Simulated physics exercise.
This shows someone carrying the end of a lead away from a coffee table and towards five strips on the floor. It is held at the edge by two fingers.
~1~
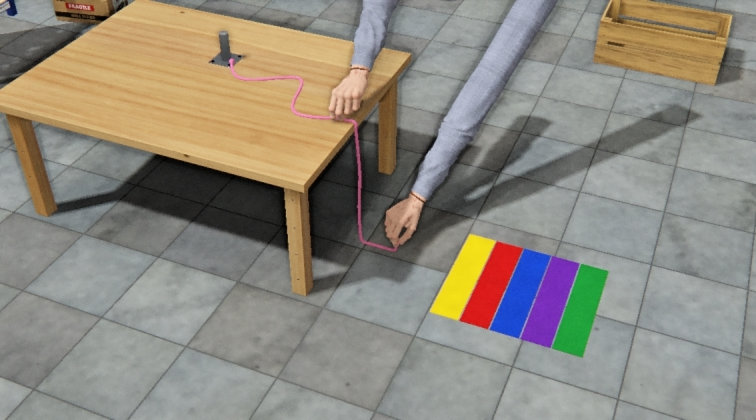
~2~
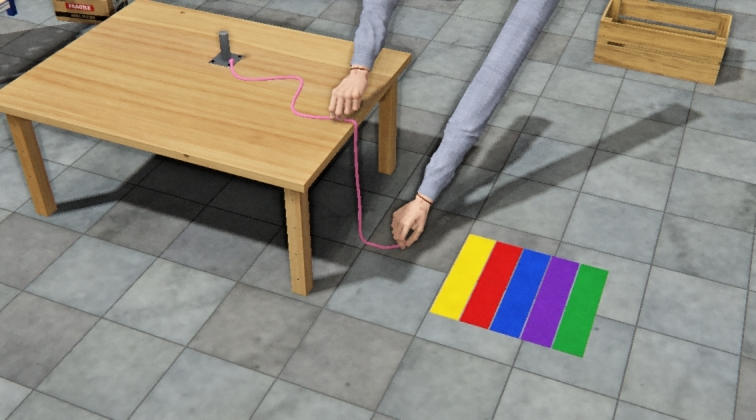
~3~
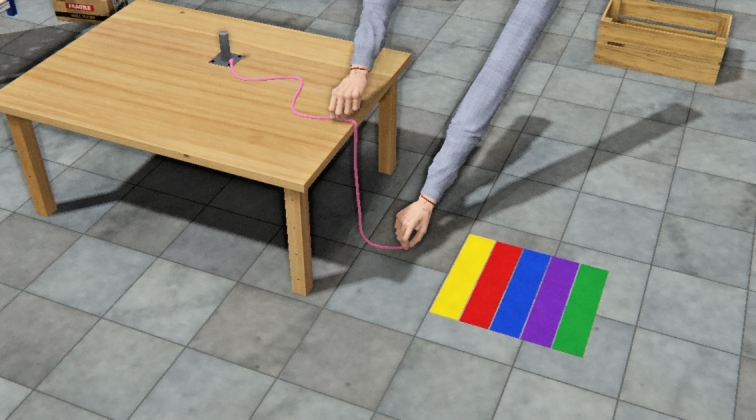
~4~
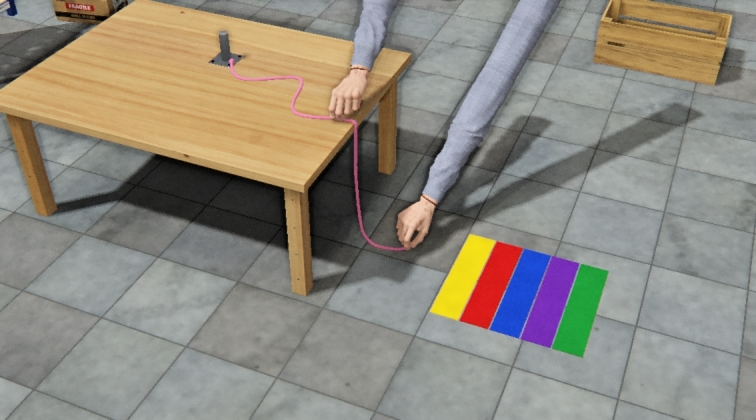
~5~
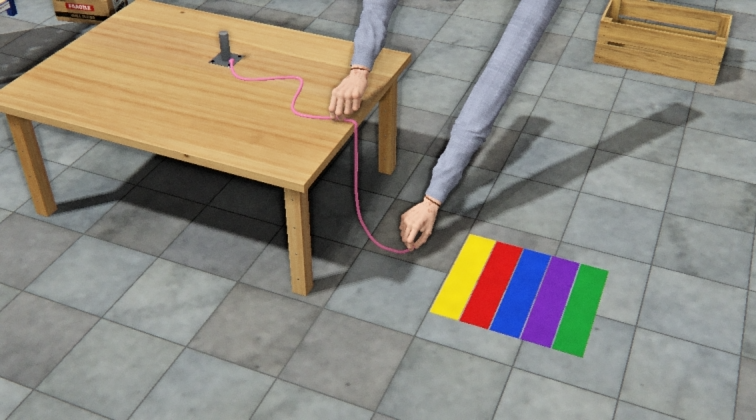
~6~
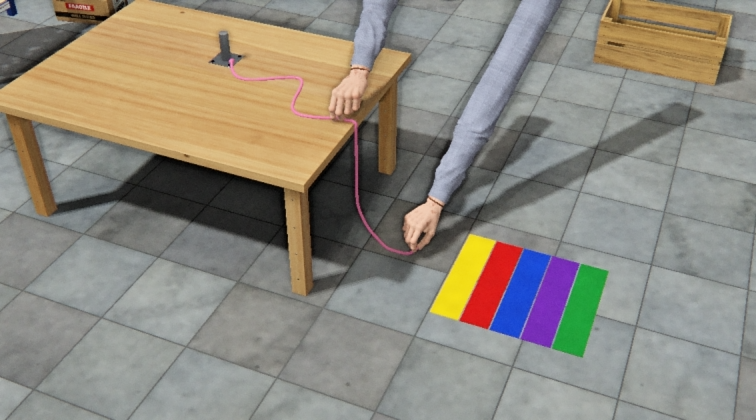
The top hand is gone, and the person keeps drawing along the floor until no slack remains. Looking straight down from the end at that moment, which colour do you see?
You see purple.
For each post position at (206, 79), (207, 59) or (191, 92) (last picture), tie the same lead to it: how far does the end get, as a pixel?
Going by the last picture, roughly (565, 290), (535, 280) and (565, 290).
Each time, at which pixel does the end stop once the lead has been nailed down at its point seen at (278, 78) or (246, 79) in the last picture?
The places are (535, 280) and (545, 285).
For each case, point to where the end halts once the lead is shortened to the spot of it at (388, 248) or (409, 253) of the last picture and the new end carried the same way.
About (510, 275), then (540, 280).
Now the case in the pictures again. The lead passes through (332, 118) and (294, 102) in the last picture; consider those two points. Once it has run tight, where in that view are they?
One finishes at (392, 138) and the other at (345, 104).
A little later, end near (506, 273); over red.
Next, end near (538, 282); over blue.
When it is tight, end near (558, 287); over purple. It halts on the purple strip.
